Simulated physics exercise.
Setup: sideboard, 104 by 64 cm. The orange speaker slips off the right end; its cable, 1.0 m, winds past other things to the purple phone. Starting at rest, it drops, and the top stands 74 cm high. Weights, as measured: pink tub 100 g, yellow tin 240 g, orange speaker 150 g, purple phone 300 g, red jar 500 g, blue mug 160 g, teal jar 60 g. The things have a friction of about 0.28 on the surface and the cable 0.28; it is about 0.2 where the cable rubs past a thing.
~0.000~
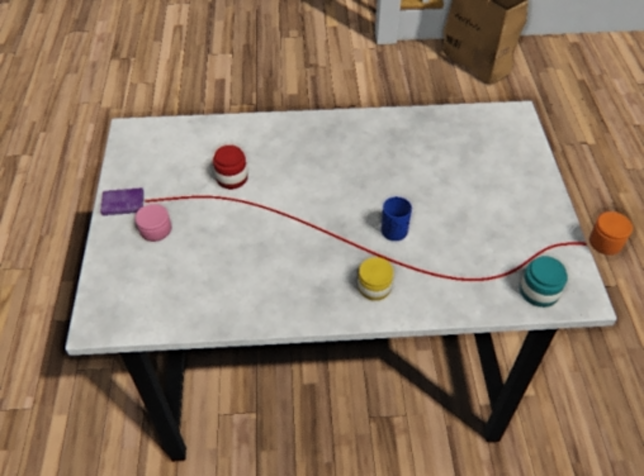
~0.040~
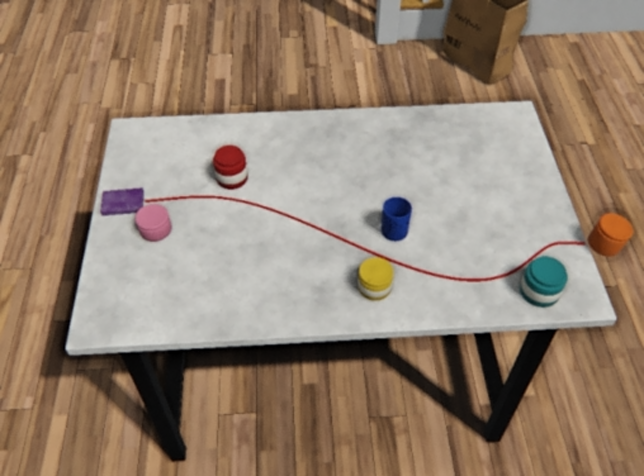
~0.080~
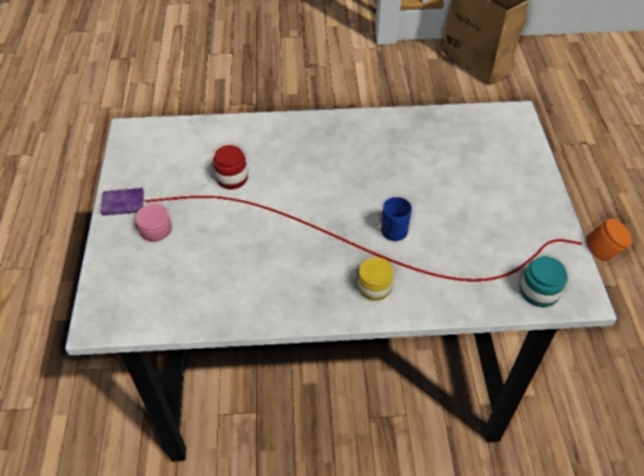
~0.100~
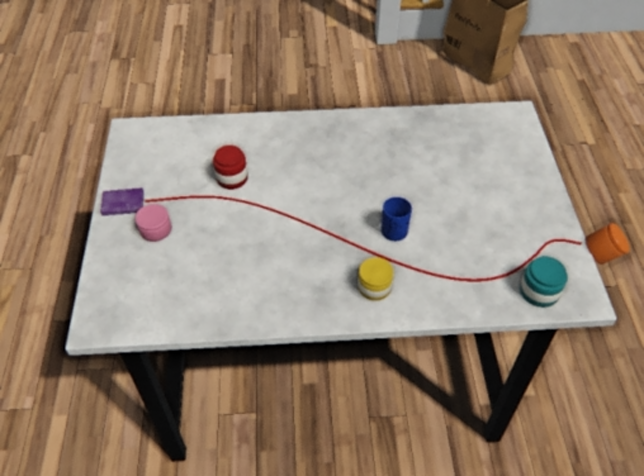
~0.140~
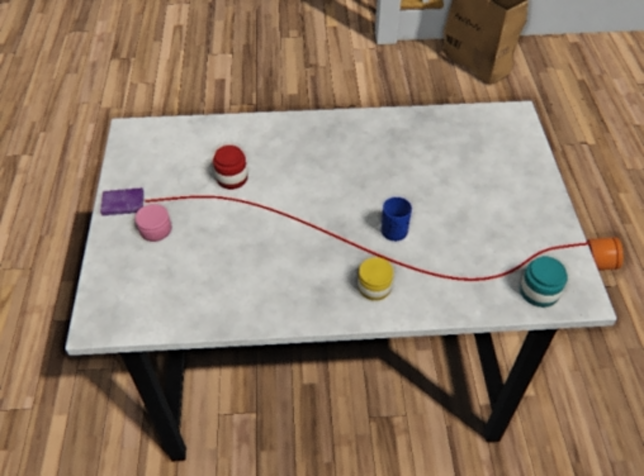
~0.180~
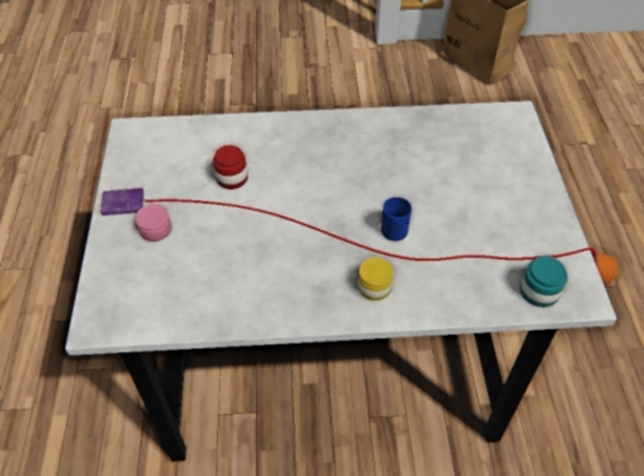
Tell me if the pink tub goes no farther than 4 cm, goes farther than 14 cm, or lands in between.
Distance covered: Short.
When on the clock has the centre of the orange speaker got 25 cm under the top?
At 1.45 s.
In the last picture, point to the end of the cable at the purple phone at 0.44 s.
At about pixel (170, 212).
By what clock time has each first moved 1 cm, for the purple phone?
The purple phone gets there at 0.26 seconds.
After 0.4 s, the cable's tail end at (170, 212); pink tub 2 cm off its start, orange speaker over the edge, purple phone 6 cm off its start.
After 0.7 s, the cable's tail end at (181, 212); pink tub 2 cm off its start, purple phone 9 cm off its start, orange speaker over the edge.
After 0.9 s, the cable's tail end at (192, 213); pink tub 2 cm off its start at (157, 221), purple phone 11 cm off its start at (170, 205), orange speaker over the edge.
After 1.2 s, the cable's tail end at (202, 214); pink tub 2 cm off its start, purple phone 13 cm off its start, orange speaker over the edge.
After 2.4 s, the cable's tail end at (207, 214); pink tub 2 cm off its start at (157, 221), purple phone 14 cm off its start at (185, 207), orange speaker over the edge, blue mug 1 cm off its start at (398, 204).
